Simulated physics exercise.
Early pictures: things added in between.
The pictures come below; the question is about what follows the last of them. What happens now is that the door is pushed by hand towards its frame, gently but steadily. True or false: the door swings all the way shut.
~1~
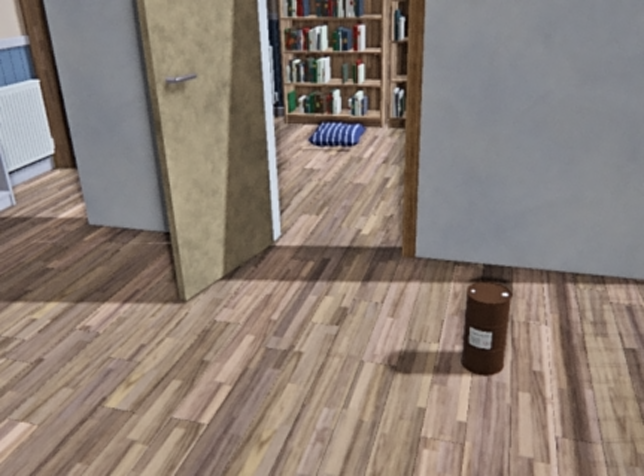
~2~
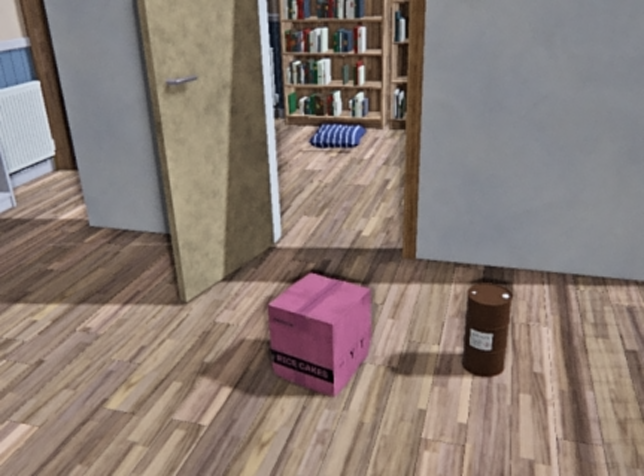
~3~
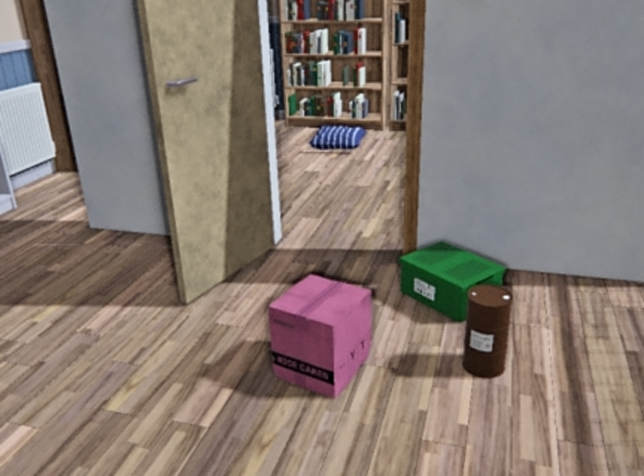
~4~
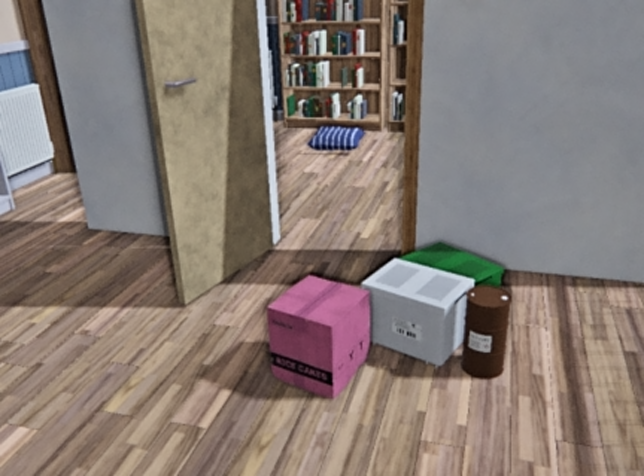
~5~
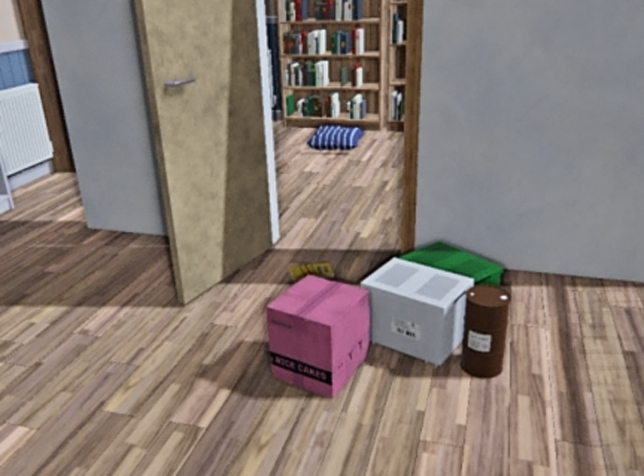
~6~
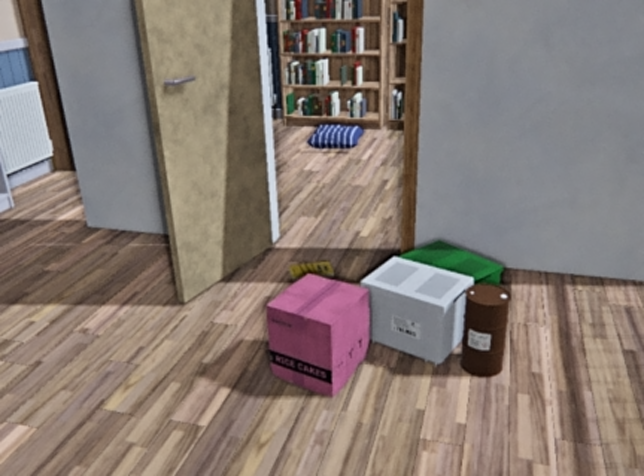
True.
Then, 0.90 s later than the last frame, door at 72°.
Then, 1.40 s later than the last frame, door at 40°; yellow book moved a little near (330, 264).
Then, 1.60 s later than the last frame, door at 26°; yellow book moved about its own width near (342, 258).
Then, 1.90 s later than the last frame, door at 5°; yellow book moved well along near (354, 246).
When it is over, door at 0°; moved from the start, yellow book; the other 4 as before. End places, in pixels of the last picture, yellow book near (358, 239).
